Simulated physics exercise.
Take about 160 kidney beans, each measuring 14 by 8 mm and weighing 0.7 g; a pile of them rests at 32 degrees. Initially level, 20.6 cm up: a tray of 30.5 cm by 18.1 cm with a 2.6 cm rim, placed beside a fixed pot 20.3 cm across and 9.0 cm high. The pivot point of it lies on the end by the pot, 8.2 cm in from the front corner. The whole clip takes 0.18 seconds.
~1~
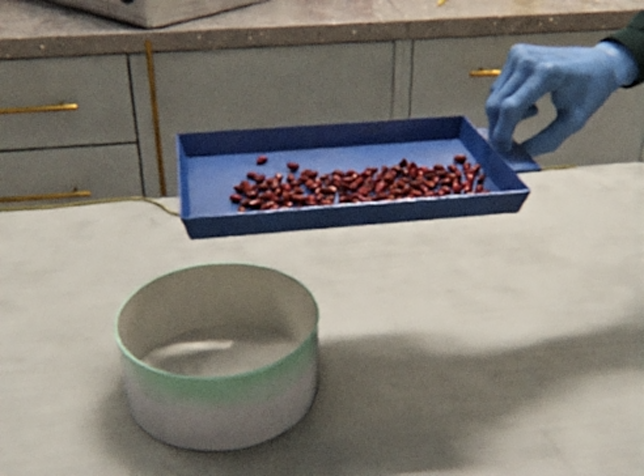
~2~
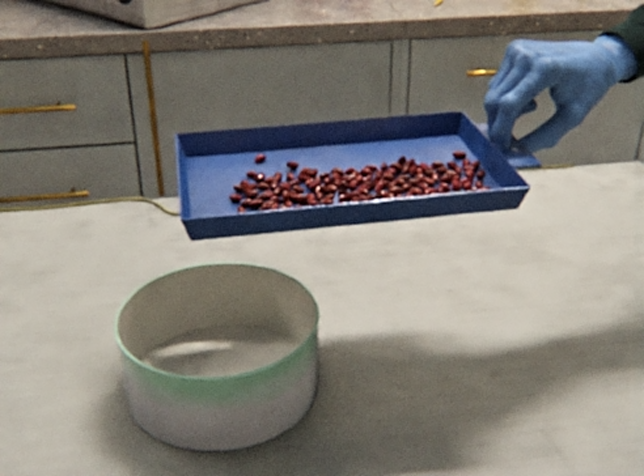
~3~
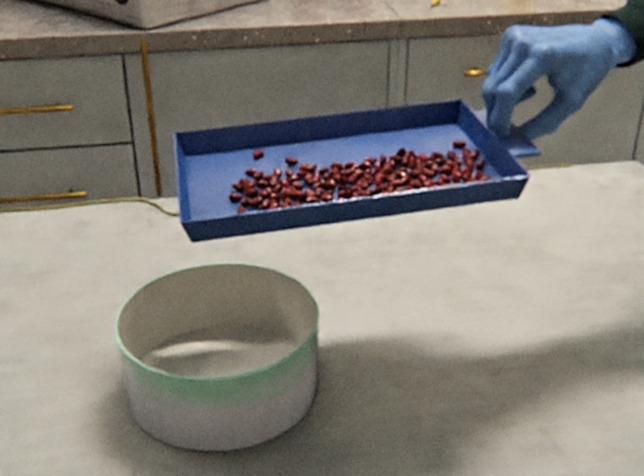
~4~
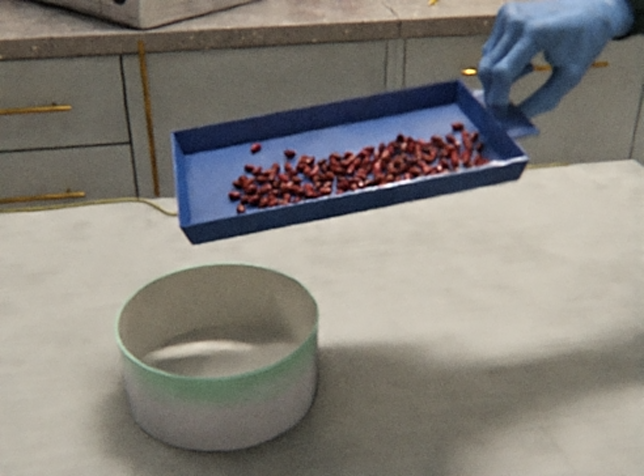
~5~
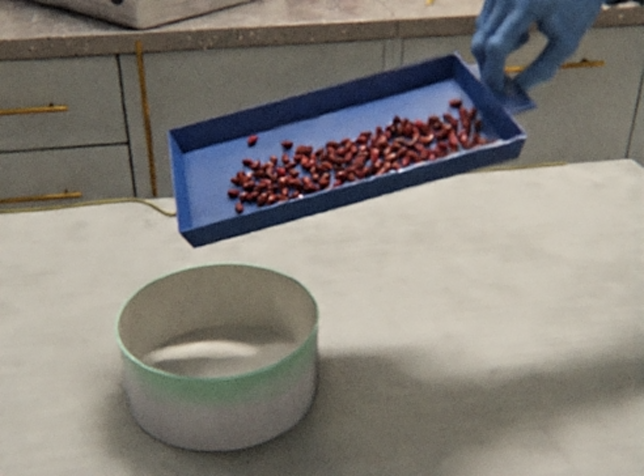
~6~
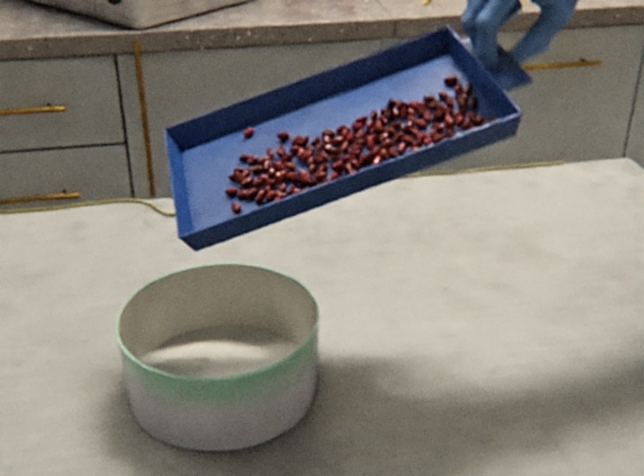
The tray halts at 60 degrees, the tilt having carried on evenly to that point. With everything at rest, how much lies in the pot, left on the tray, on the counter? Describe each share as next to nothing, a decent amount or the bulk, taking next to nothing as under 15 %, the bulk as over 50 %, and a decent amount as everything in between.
Result: Pot: There'll be a moderate quantity. Tray: There'll be a moderate quantity. Counter: There'll be a moderate quantity.
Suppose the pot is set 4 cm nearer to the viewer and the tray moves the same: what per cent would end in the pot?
Roughly 40 per cent.
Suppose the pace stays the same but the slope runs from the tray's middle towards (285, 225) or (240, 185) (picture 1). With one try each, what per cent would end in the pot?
First try: Around 35 percent; second try: Around 15 percent.
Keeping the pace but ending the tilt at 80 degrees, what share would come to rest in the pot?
The pot would get around 40 per cent.
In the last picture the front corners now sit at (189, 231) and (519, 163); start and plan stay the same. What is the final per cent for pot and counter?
The pot gets 25 and the counter 0.
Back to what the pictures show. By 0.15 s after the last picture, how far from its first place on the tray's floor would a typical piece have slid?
1 cm.
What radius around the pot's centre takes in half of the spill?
That comes to near 28 cm.
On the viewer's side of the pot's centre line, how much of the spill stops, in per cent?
About 90 per cent.
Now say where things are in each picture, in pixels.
The first frame shows tray tilt 0 degrees, front corners at (189, 214) and (521, 188); middle of the pieces at (365, 191); pot at (218, 314).
The second frame shows tray tilt 1 degrees, front corners at (189, 215) and (521, 184); middle of the pieces at (365, 189).
The third frame shows tray tilt 3 degrees, front corners at (188, 217) and (520, 174), lowest corner left front; middle of the pieces at (364, 183).
The fourth frame shows tray tilt 8 degrees, front corners at (187, 221) and (519, 156), lowest corner left front; middle of the pieces at (363, 173).
The fifth frame shows tray tilt 13 degrees, front corners at (186, 226) and (516, 134), lowest corner left front; middle of the pieces at (361, 161).
The sixth frame shows tray tilt 19 degrees, front corners at (185, 230) and (511, 112), lowest corner left front; middle of the pieces at (357, 149); pot at (218, 315).
Then, 0.15 s after the last picture, tilt 42 degrees; the tray holds 100 %, the pot 0 %.
Then, 0.24 s after the last picture, tilt 55 degrees; the tray holds 100 %, the pot 0 %.
Then, 0.47 s after the last picture, tilt 60 degrees; the tray holds 65 %, the pot 5 %.
In the end, pot 25 %, tray 35 %, counter 40 %.
